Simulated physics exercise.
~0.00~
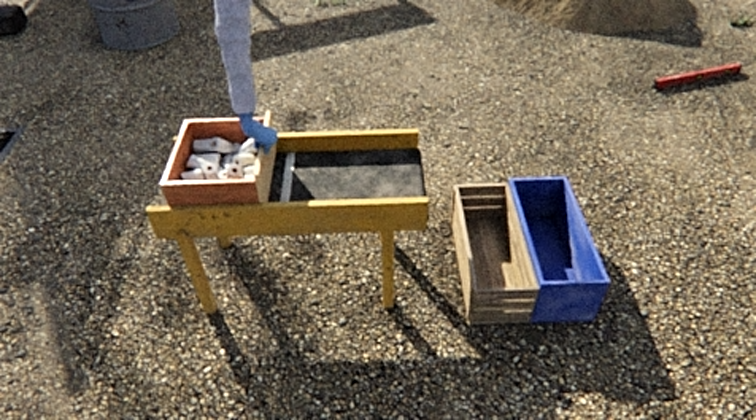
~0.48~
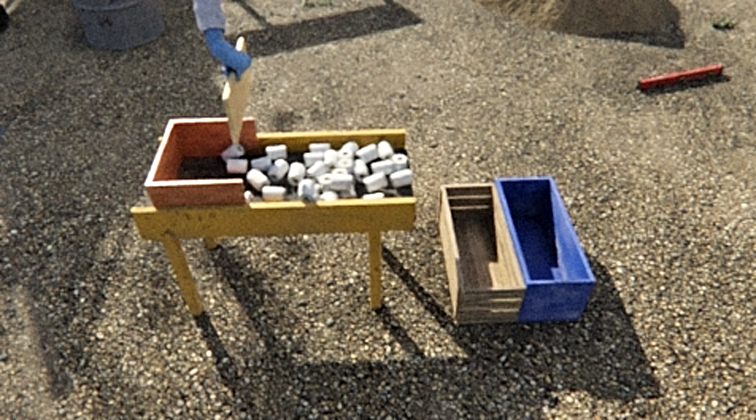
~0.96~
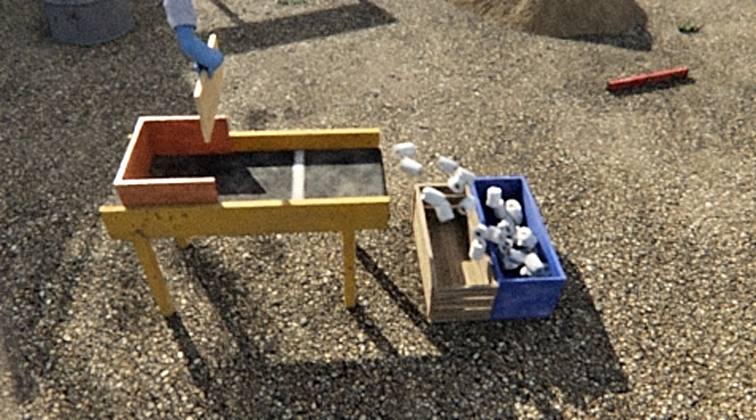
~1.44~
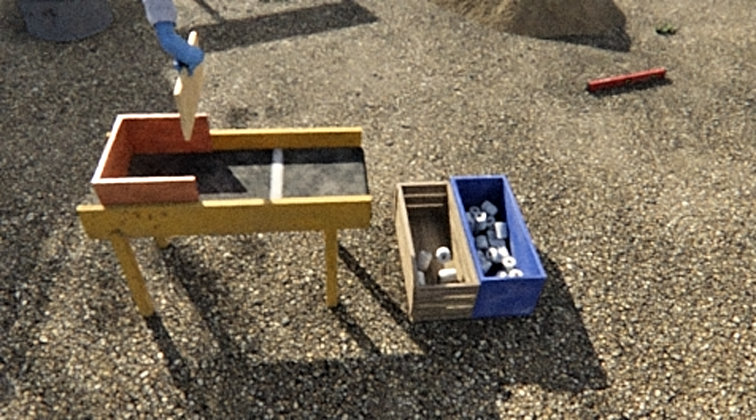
A blue-gloved hand lifts a wooden gate from the side of an orange pen filled with loose white rolls, set at the left end of a yellow-framed table on gravel. The rolls spread out and ride to the right along the dark belt. They spill off the far end in a tumbling stream towards a wooden box and a blue tote standing side by side. Some drop into the nearer wooden box, while more land in the blue one beyond. At the end the belt is empty, a few rolls lie in the wooden box, and most rest in the blue tote.
